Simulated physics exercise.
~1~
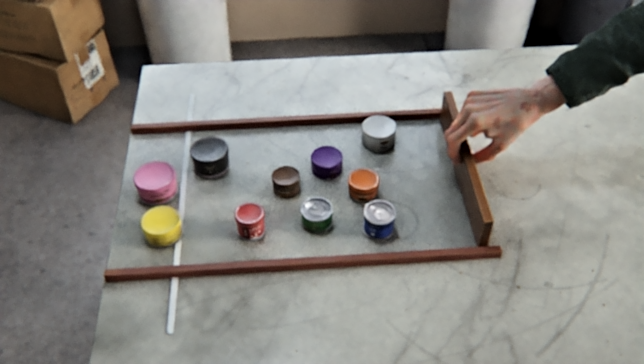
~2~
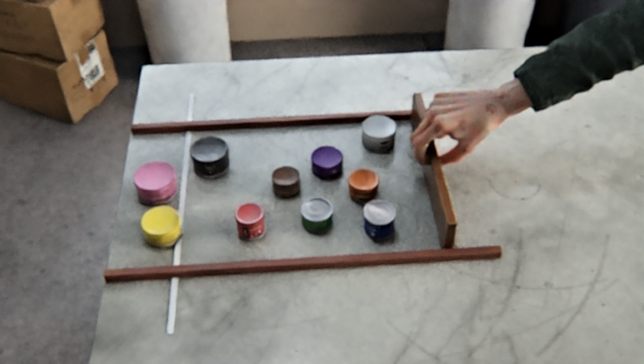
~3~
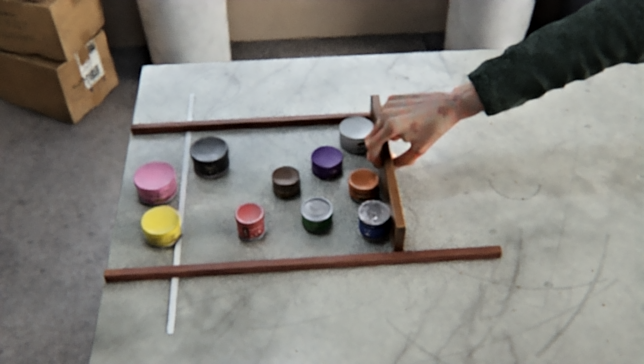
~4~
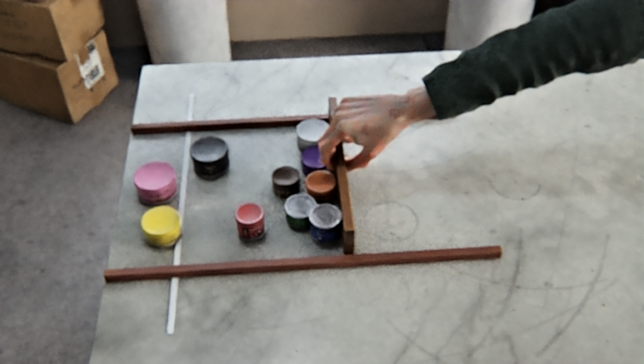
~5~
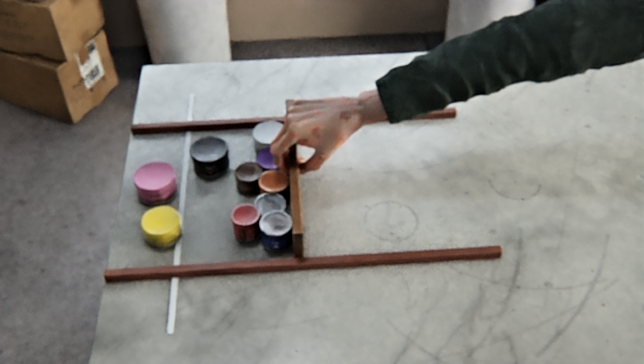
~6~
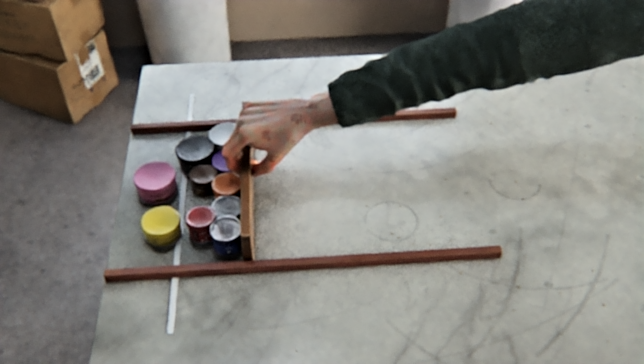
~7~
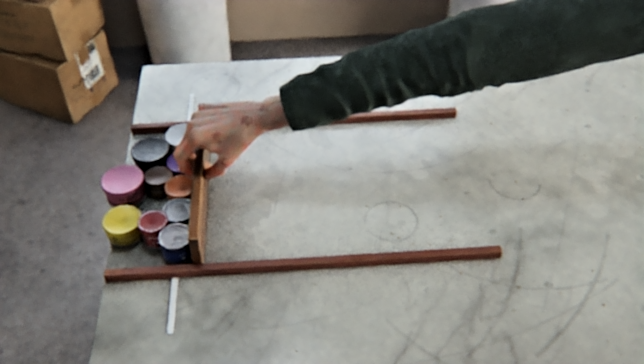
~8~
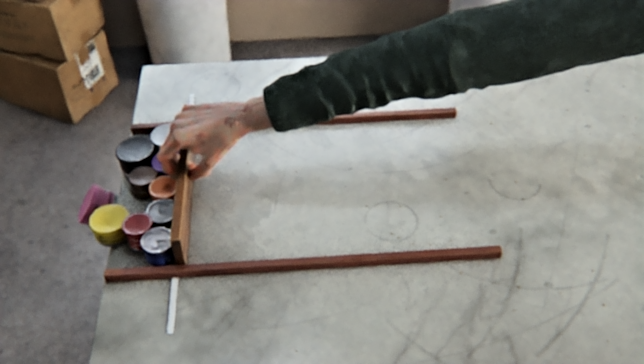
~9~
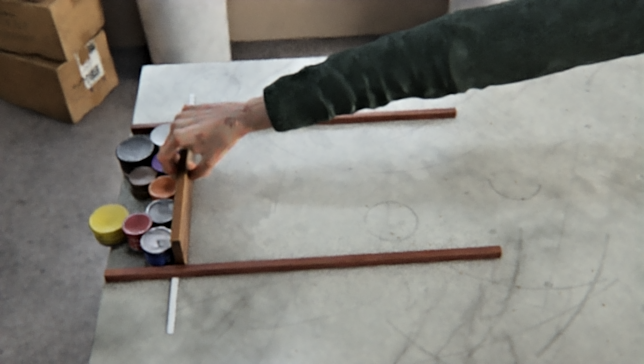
A hand in a dark green sleeve grips an upright wooden board at the right of two brown rails on a pale, scuffed tabletop, seen from above at an angle. Between the rails sit small round pots, with pink and yellow at left near a strip of white tape, black behind them, and brown, red, purple, green, orange, blue and white ones farther right. The hand slides the board left, gathering the pots into a tight cluster. The crowd pushes pink and yellow toward the left edge. The pink pot tips over the edge and drops from view, while the board stops and the others remain bunched together.
